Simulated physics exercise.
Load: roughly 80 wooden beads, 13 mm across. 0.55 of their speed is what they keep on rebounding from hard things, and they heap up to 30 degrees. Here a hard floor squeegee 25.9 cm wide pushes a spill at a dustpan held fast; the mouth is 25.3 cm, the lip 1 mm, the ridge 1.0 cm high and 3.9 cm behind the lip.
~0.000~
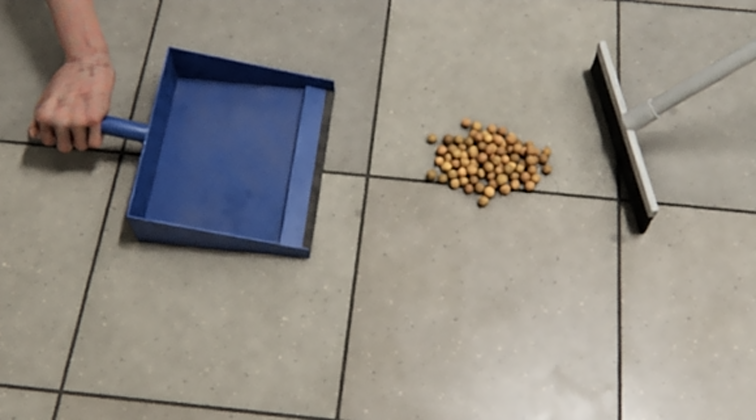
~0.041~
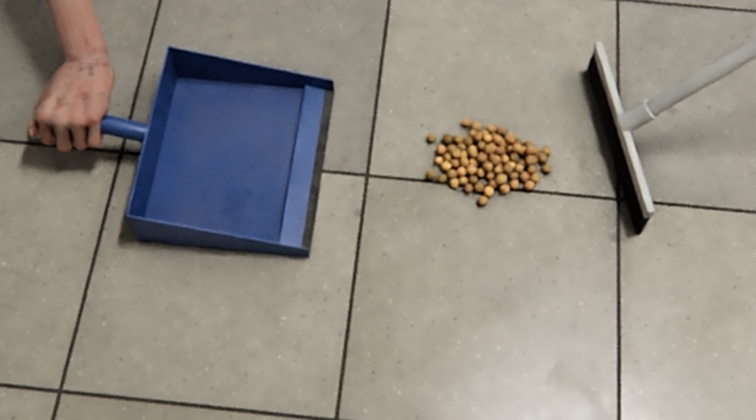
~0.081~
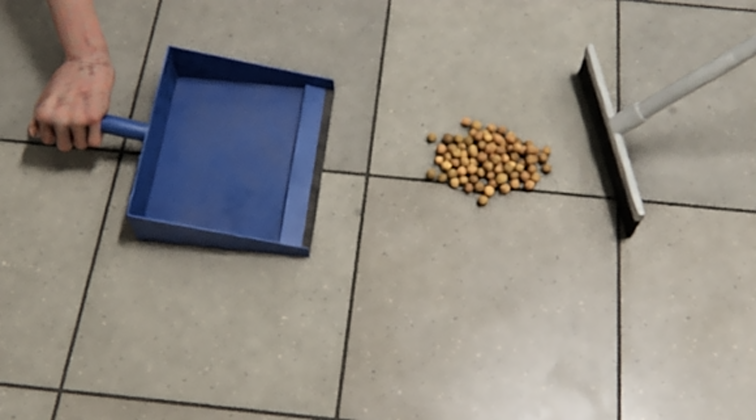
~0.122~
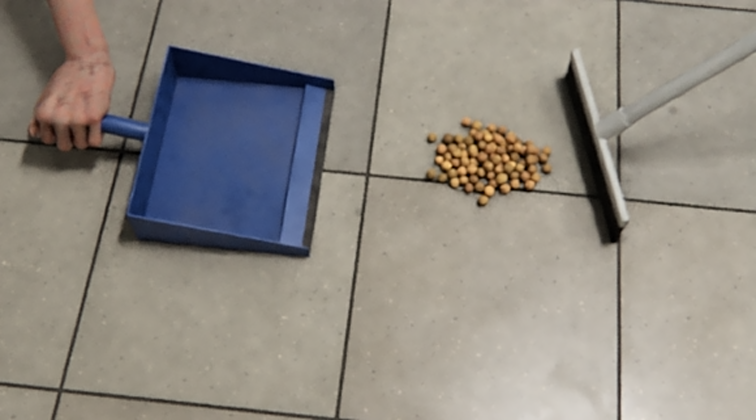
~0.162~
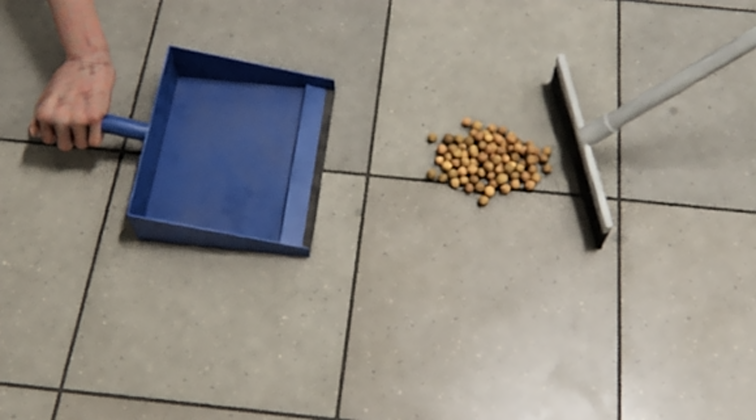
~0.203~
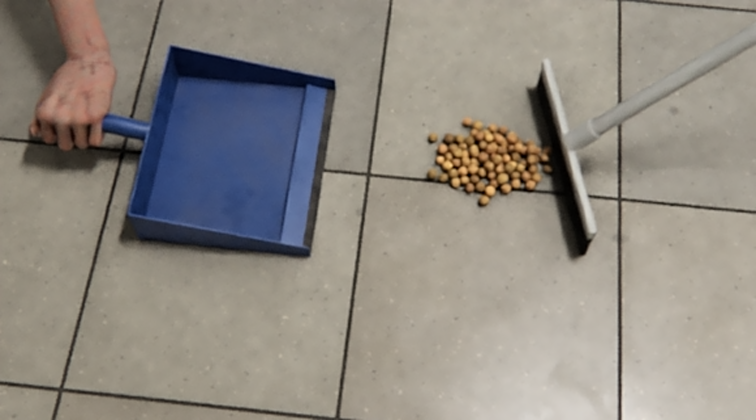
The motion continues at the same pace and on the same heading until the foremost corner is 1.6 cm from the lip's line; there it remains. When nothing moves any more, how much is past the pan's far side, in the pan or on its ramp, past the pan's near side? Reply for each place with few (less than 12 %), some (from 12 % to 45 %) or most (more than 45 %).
Past the pan's far side - few; in the pan or on its ramp - some; past the pan's near side - some.
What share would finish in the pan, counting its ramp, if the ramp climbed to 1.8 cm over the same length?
Close to 20 per cent then.
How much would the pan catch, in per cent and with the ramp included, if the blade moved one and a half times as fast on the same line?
In that case roughly 30 percent.
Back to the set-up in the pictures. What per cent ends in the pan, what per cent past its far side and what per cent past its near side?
In per cent - far side 5, pan 25, near side 15.
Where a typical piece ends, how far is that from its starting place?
24 cm, roughly.
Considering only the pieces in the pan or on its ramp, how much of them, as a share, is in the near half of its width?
Something like 80 in a hundred.
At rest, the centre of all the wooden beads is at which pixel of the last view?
Close to pixel (319, 206).
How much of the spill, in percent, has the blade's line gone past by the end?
15 %.
Then, at 0.46 s, middle of the blade 18 cm from the lip; 0 % over the lip, far side 0 %, near side 0 %.
After 0.64 s, middle of the blade 9 cm from the lip; 0 % over the lip, far side 5 %, near side 5 %.
Then, at 0.93 s, middle of the blade 5 cm from the lip; 30 % over the lip, far side 5 %, near side 15 %.
By 1.6 s all is still; far side 5 %, pan 25 %, near side 15 %, in front of the lip or behind the blade 50 %.
